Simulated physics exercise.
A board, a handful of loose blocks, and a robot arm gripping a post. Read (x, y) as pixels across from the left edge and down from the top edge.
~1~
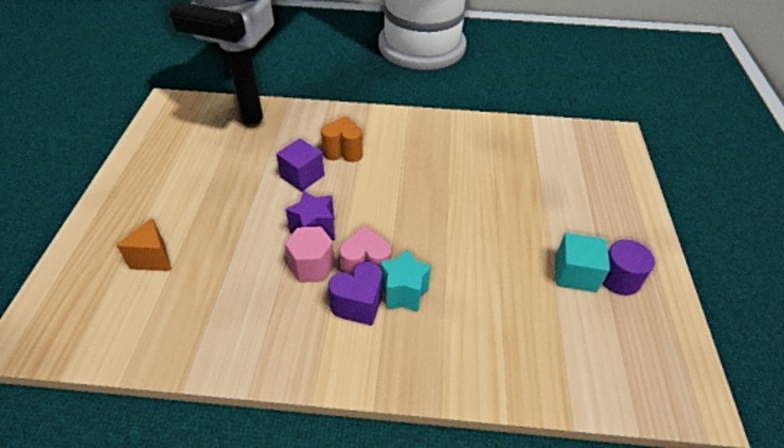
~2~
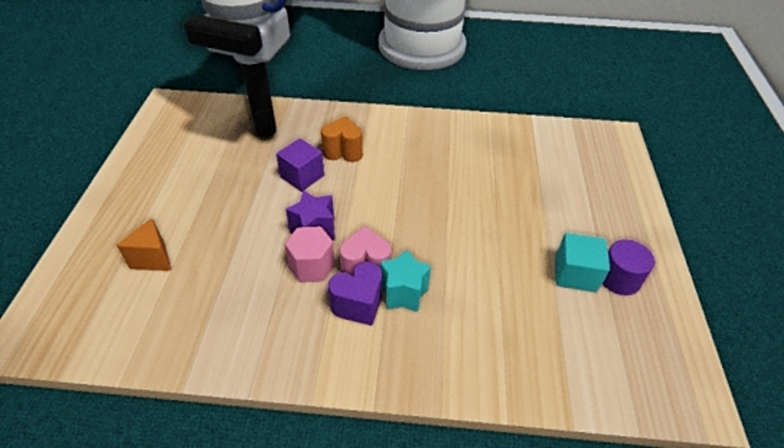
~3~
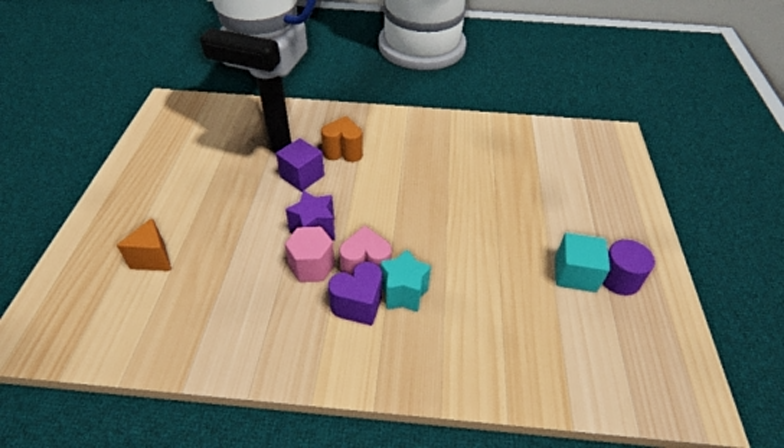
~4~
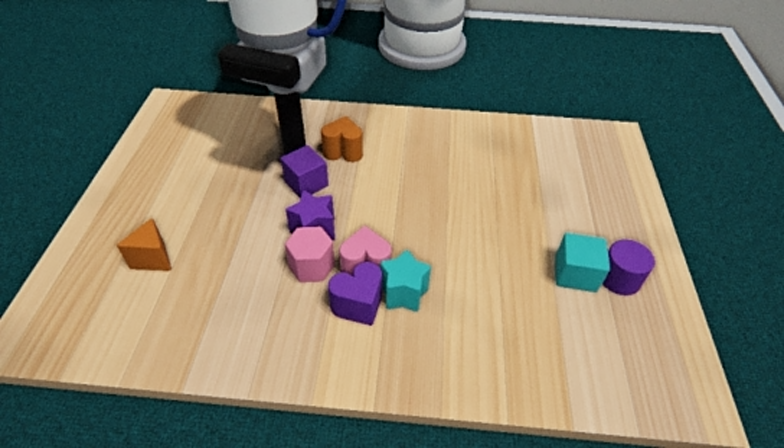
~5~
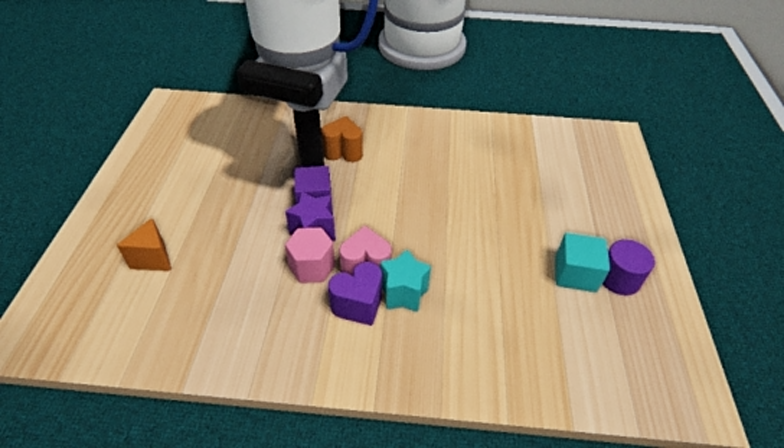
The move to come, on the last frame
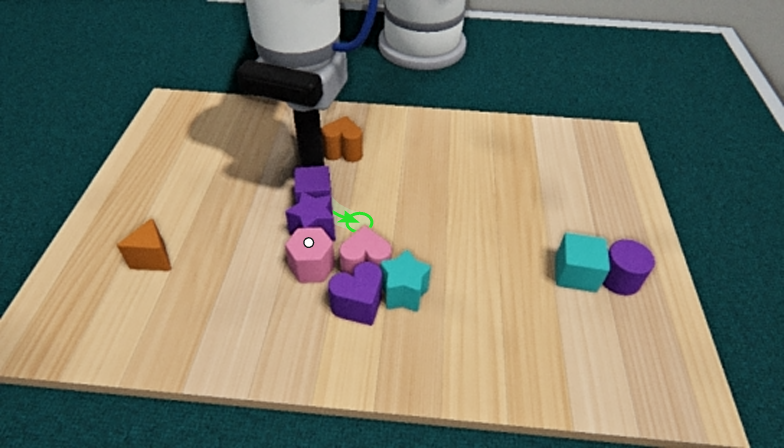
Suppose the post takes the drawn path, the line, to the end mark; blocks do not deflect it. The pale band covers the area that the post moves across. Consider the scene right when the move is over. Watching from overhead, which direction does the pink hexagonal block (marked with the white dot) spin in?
Answer: Against the clock.
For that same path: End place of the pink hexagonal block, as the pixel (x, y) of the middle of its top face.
My estimate: (304, 271).
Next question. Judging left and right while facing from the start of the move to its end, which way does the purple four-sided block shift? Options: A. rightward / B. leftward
Letter A.
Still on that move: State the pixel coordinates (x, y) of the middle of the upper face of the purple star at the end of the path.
The point I'd pick in the picture is (298, 238).
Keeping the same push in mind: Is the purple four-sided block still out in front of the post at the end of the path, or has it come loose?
The post moves past it.
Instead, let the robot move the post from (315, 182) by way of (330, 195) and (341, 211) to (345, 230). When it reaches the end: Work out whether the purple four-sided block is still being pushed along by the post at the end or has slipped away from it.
Still leading.
Path on the board, from (315, 182) through (320, 199) and (336, 214) to (359, 222); the dot is on the pink hexagonal block.
What follows on the original path. Halfway along, post (326, 202); pink hexagonal block (307, 266), turned 40° anticlockwise; purple star (299, 234), turned 15° clockwise; purple four-sided block (315, 205), turned 30° clockwise.
At the end, post (359, 217); pink hexagonal block (304, 271), turned 45° anticlockwise; purple star (298, 238), turned 20° clockwise; purple four-sided block (318, 210), turned 40° clockwise; pink heart in place.
